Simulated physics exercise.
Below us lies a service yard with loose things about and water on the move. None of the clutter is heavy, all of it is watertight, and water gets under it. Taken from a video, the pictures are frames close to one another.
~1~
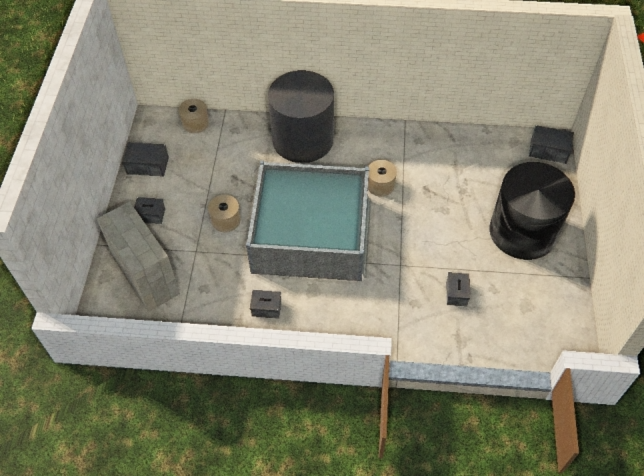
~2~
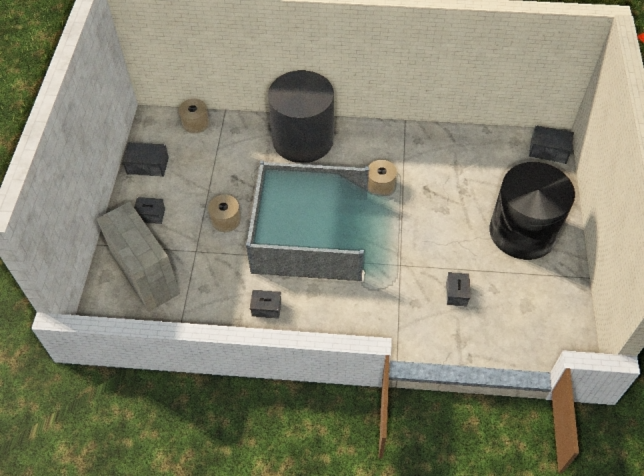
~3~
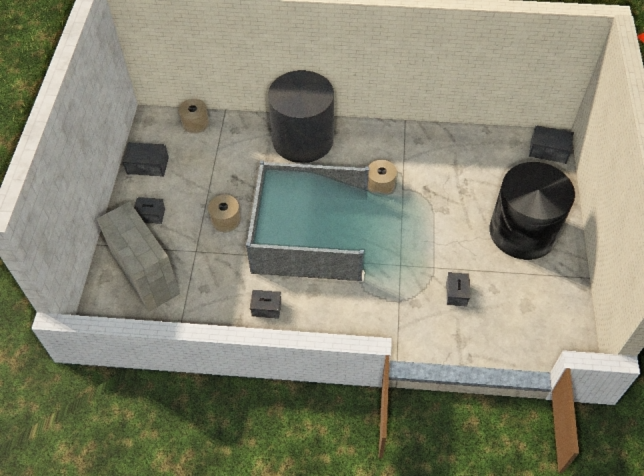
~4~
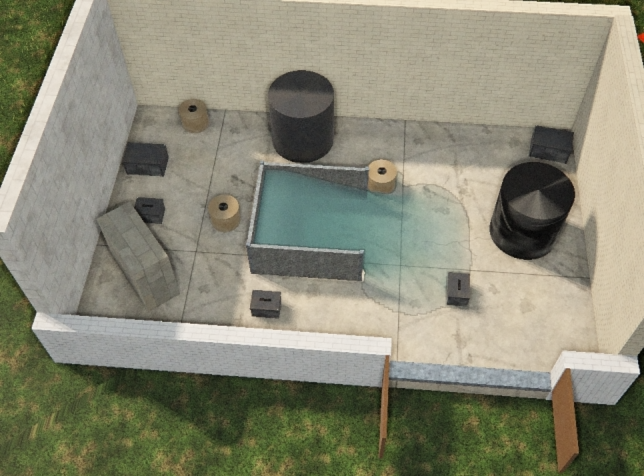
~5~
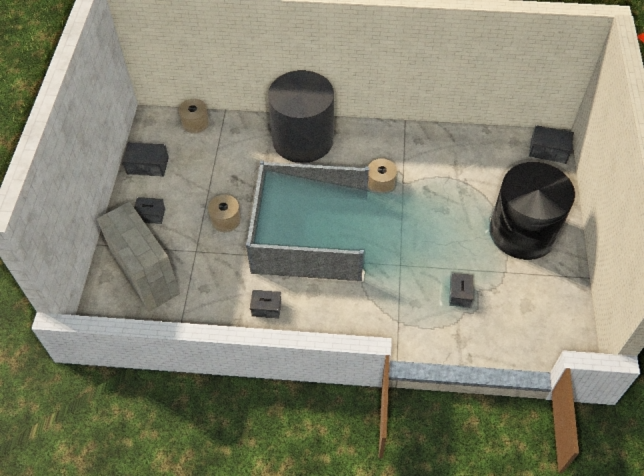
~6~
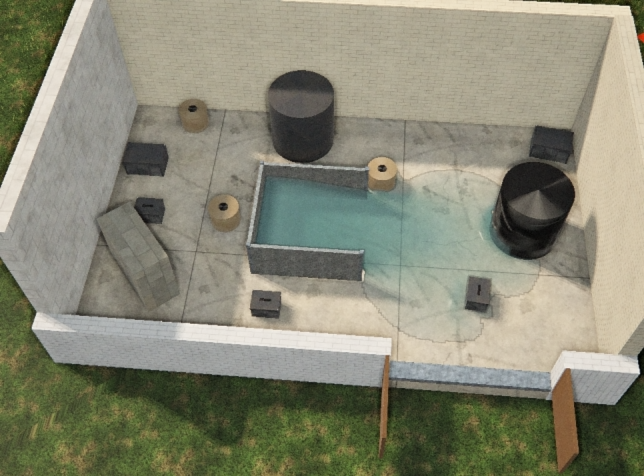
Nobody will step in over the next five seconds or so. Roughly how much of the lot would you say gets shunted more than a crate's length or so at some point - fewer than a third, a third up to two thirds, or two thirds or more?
Shy of a third.
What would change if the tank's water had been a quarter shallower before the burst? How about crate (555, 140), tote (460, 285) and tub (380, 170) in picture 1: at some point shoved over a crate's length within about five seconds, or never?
Beyond that, then beyond that, then not beyond that.
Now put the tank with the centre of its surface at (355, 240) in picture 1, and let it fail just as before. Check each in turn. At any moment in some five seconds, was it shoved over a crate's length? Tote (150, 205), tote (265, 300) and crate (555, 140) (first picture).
Taking them in turn: Kept near its start; kept near its start; got sent well off.
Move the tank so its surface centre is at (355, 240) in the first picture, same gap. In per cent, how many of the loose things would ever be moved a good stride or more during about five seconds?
About 20 in a hundred.
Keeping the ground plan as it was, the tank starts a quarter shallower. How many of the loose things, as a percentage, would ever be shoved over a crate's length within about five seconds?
I'd say close to 20 per cent of the things.
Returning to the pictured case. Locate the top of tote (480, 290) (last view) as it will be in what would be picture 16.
Roughly (593, 329).
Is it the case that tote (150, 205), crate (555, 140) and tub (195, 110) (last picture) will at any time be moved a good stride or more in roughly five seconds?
Short of that; goes that far; short of that.
A moment on, 1 of 8 are well off their spots; 0 afloat.
Next, 1 of 8 are well off their spots; 2 afloat.
Later, 2 of 8 are well off their spots; 2 afloat.
In the end, 2 of 8 are well off their spots, and 2 have been at some point; 2 afloat.
